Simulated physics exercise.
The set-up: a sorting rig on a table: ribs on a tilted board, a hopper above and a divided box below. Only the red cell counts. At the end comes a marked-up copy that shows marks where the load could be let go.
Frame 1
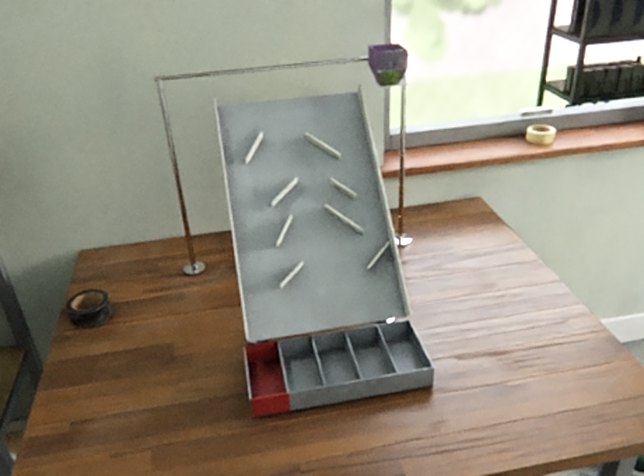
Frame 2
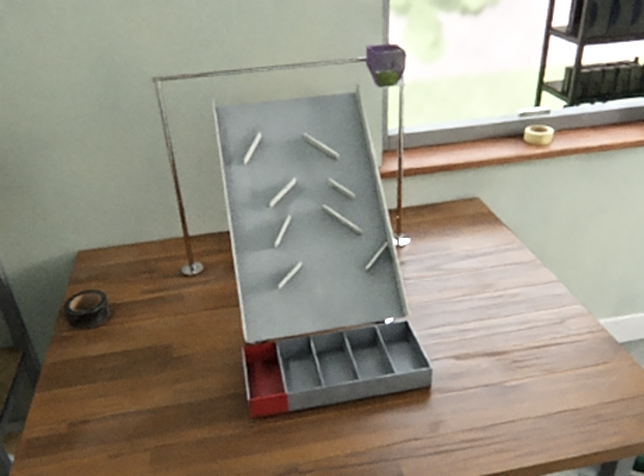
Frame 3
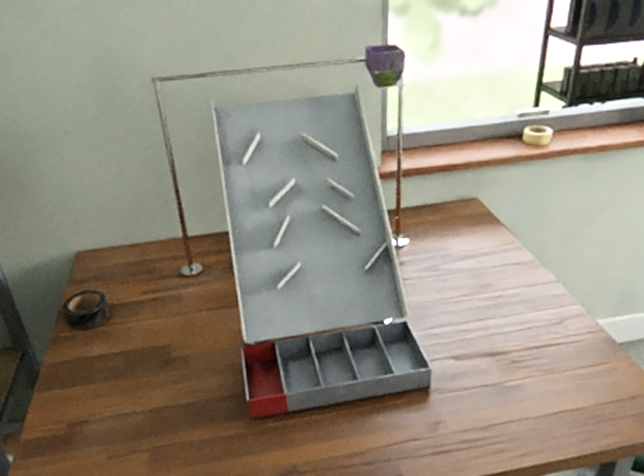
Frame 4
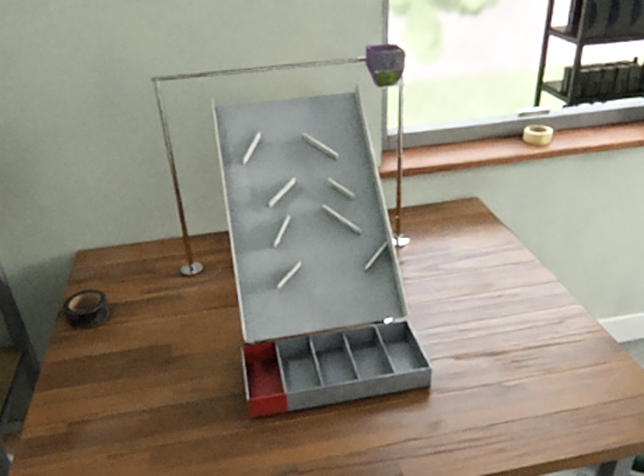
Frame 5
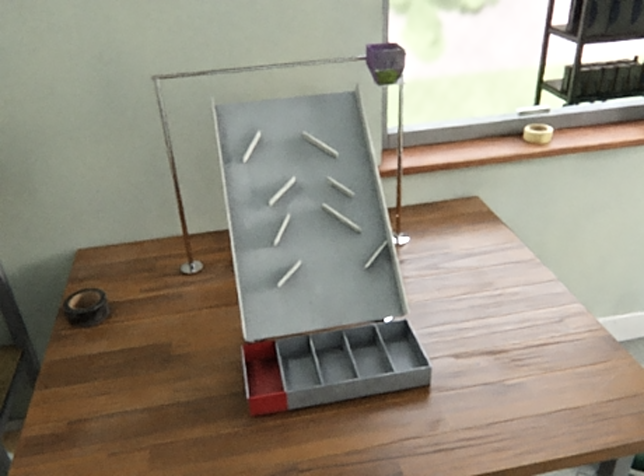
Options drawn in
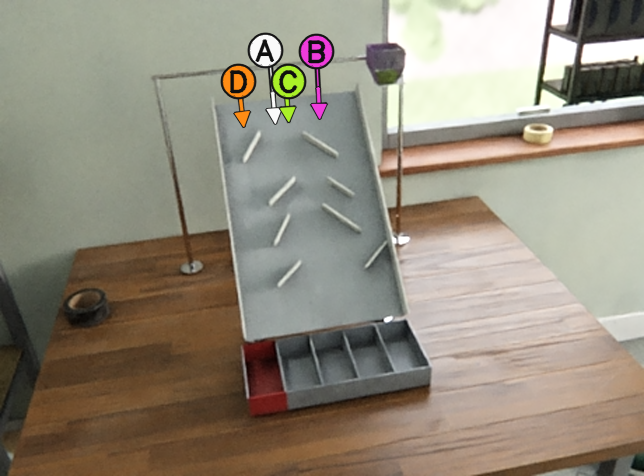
The clip shows a tilted gray board with pale ribs on a wooden table, a small dark hopper above its upper right and a divided box below with a red leftmost cell; nothing visibly moves apart from a slight shift in view.
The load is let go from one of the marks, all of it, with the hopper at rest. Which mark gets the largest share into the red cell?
D is best.
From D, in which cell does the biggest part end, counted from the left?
It is the first one.
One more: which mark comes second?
It is A.
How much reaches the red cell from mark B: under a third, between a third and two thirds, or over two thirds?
Under a third.
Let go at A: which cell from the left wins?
The first from the left.
On the marked copy, mark A meets the board at (274, 118); mark B meets the board at (319, 113); mark C meets the board at (288, 116); mark D meets the board at (243, 121).
With A, roughly two thirds in the red cell, roughly a quarter in other cells, about a tenth outside the box.
With B, just a few in the red cell, almost all in other cells, just a few held on the board.
With C, roughly half in the red cell, roughly half in other cells, just a few outside the box.
With D, the larger part in the red cell, just a few in other cells, about a tenth outside the box.
